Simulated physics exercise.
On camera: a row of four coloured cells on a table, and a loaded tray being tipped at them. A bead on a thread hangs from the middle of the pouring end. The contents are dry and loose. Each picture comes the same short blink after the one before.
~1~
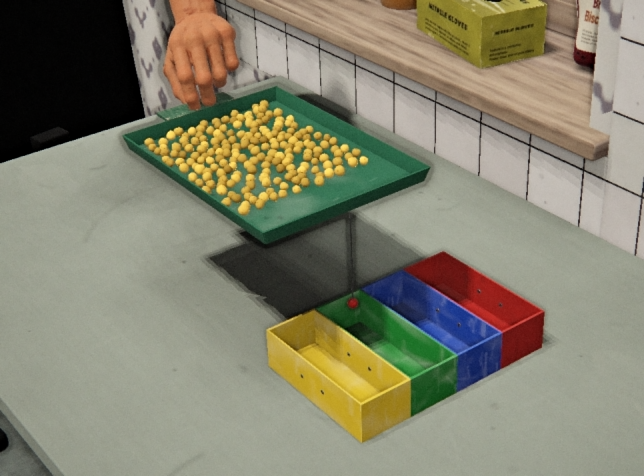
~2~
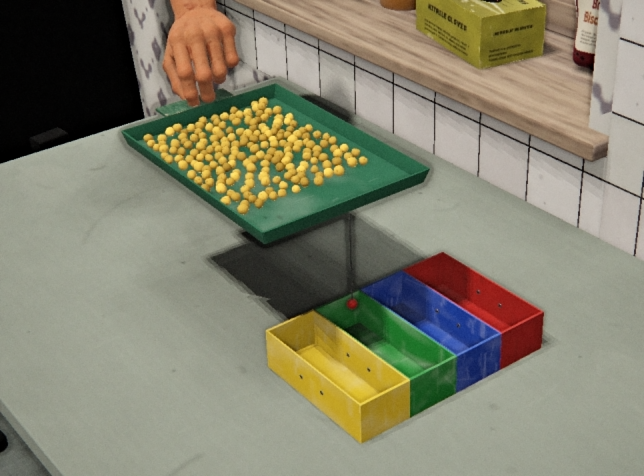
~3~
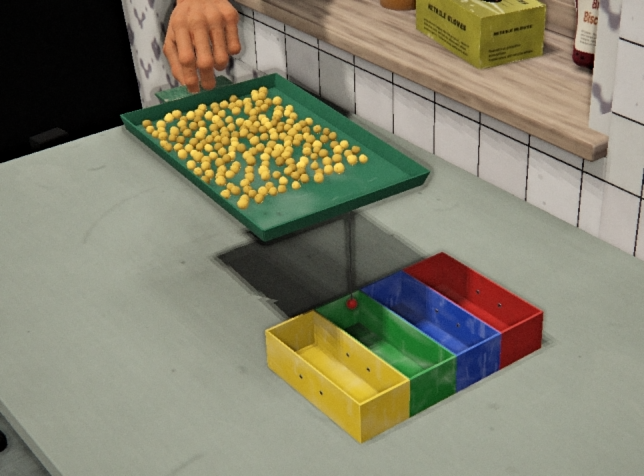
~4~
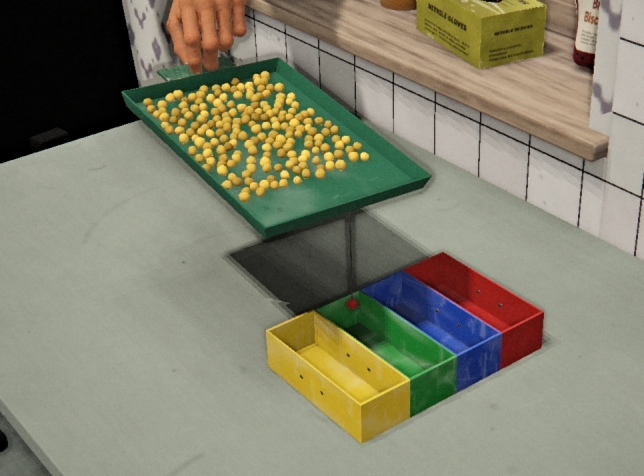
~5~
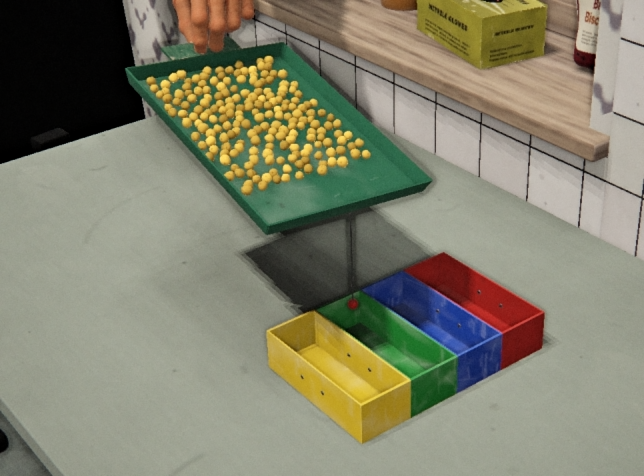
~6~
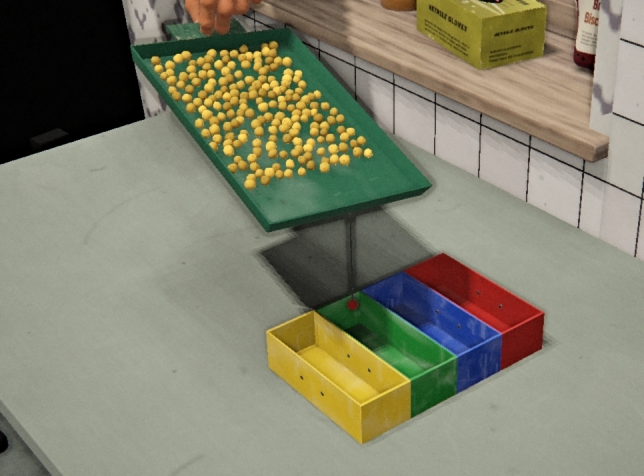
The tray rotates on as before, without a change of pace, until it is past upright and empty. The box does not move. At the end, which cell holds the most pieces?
Fullest: The blue cell.
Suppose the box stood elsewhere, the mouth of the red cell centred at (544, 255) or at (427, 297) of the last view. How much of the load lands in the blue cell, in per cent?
First some 0, then 30 per cent.
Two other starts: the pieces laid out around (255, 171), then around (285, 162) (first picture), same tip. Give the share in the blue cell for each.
In turn 60 and 50 in a hundred.
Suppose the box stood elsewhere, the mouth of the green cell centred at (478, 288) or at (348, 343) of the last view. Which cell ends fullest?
In turn: The cell in yellow; the red cell.
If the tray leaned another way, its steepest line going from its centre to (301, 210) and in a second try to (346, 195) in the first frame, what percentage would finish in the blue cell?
About 0 and 40 per cent.
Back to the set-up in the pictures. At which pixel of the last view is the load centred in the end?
Roughly at (440, 339).
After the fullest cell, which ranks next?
It is that red cell.
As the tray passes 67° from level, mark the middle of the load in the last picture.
Roughly at (384, 173).
Just after the last frame, tray tipped steeply; almost all on the tray; about a tenth falling or outside the box.
A moment on, tray tipped past a quarter turn; roughly half on the tray; roughly a quarter in the red cell; roughly a quarter in the blue cell; about a tenth in the green cell; just a few falling or outside the box.
Further on, tray tipped past a quarter turn; roughly half in the blue cell; roughly a third in the red cell; roughly a quarter in the green cell; just a few in the yellow cell; just a few falling or outside the box.
When it is over, tray tipped past a quarter turn; roughly half in the blue cell; roughly a third in the red cell; roughly a quarter in the green cell; just a few in the yellow cell; just a few outside the box.
